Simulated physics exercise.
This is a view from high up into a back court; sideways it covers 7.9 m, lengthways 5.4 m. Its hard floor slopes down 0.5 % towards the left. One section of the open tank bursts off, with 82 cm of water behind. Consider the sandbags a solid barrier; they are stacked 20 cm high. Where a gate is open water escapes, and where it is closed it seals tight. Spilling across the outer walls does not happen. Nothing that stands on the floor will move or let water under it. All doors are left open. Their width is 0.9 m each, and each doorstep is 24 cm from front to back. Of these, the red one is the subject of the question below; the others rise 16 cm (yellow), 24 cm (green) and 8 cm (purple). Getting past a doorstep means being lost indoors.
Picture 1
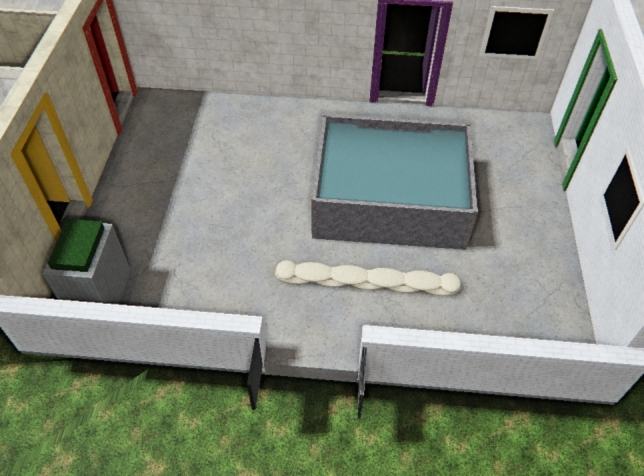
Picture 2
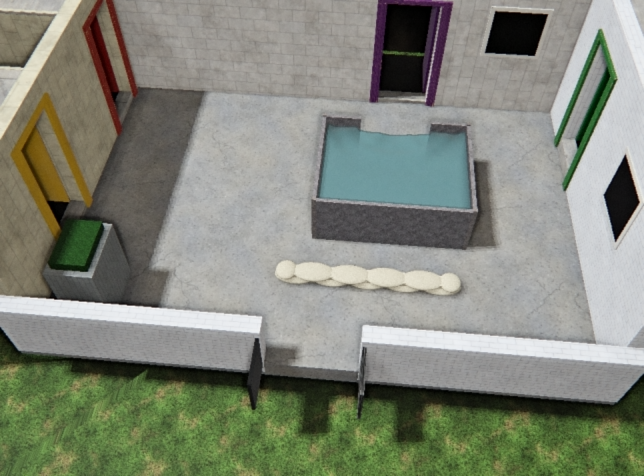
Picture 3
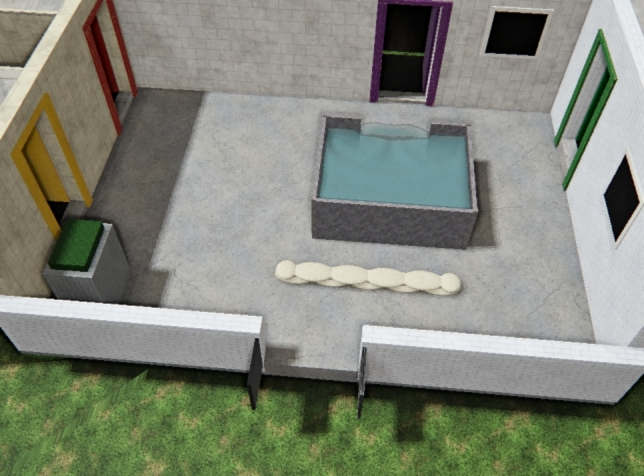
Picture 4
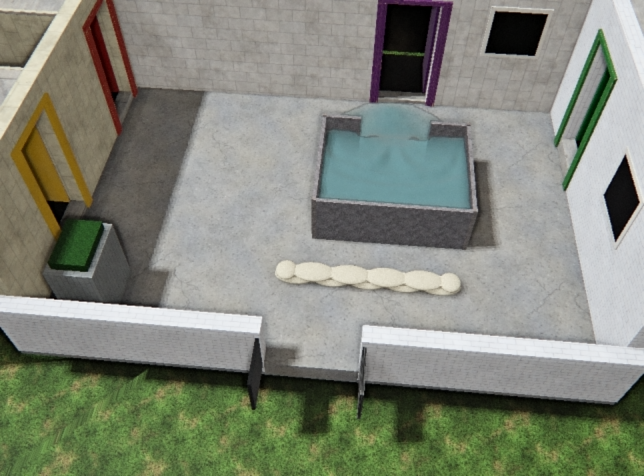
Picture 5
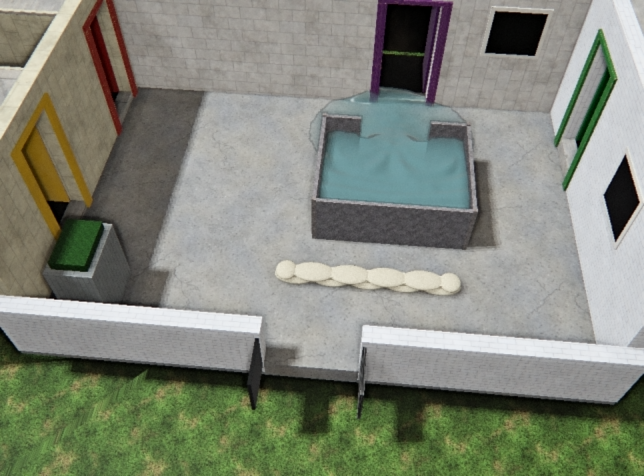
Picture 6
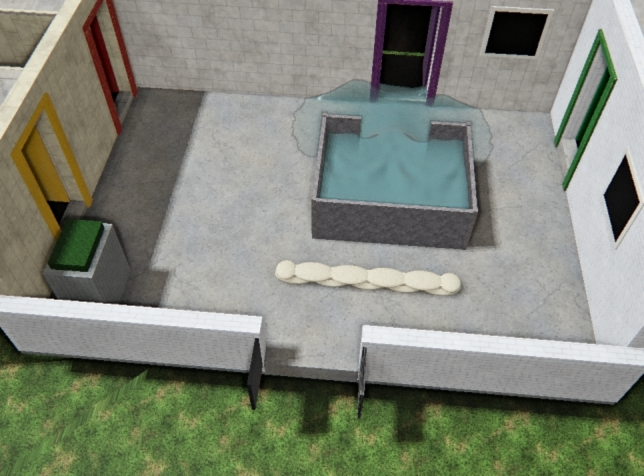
Water poured out through a gap in the far side of the open tank in the courtyard, then spread over the floor behind it and out to both sides, near the purple door.
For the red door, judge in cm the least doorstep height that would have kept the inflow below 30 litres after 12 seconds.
A doorstep of about 15 cm.
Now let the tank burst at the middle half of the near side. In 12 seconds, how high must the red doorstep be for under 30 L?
It needs to be about 7.5 cm high.
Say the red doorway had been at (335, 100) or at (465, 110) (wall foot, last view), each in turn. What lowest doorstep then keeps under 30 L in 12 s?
About 29 cm for the first and 18 cm for the second.
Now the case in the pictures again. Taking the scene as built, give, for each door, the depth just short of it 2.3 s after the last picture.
Depths in cm: Yellow 1, green 12, purple 29, red 20.
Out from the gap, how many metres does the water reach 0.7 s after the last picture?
3.8 m.
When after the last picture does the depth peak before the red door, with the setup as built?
Roughly 1.8 s.
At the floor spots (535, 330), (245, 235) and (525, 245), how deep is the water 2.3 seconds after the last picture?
Roughly 0, 0 and 2 cm, in turn.
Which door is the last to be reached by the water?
Yellow.
Then, 0.7 s after the last picture water covers 15 % of the floor, deepest (48 cm) near (370, 107); it has not reached the red door.
Then, 2.3 s after the last picture water covers 40 % of the floor, deepest (30 cm) near (370, 107); 20 cm at the red door, 22 litres in over its 14 cm doorstep.
Then, 11.3 s after the last picture water covers 95 % of the floor, deepest (9 cm) near (124, 336); 6 cm at the red door, 38 litres in over its 14 cm doorstep.
At the red door as built, the water peaked near 25 cm, 1.7 s after the last picture.
Run again over the same 12 s with other heights there, 38 litres in over 14 cm, 20 litres over 16.5 cm. The limit of 30 litres is kept from about 15 cm up.
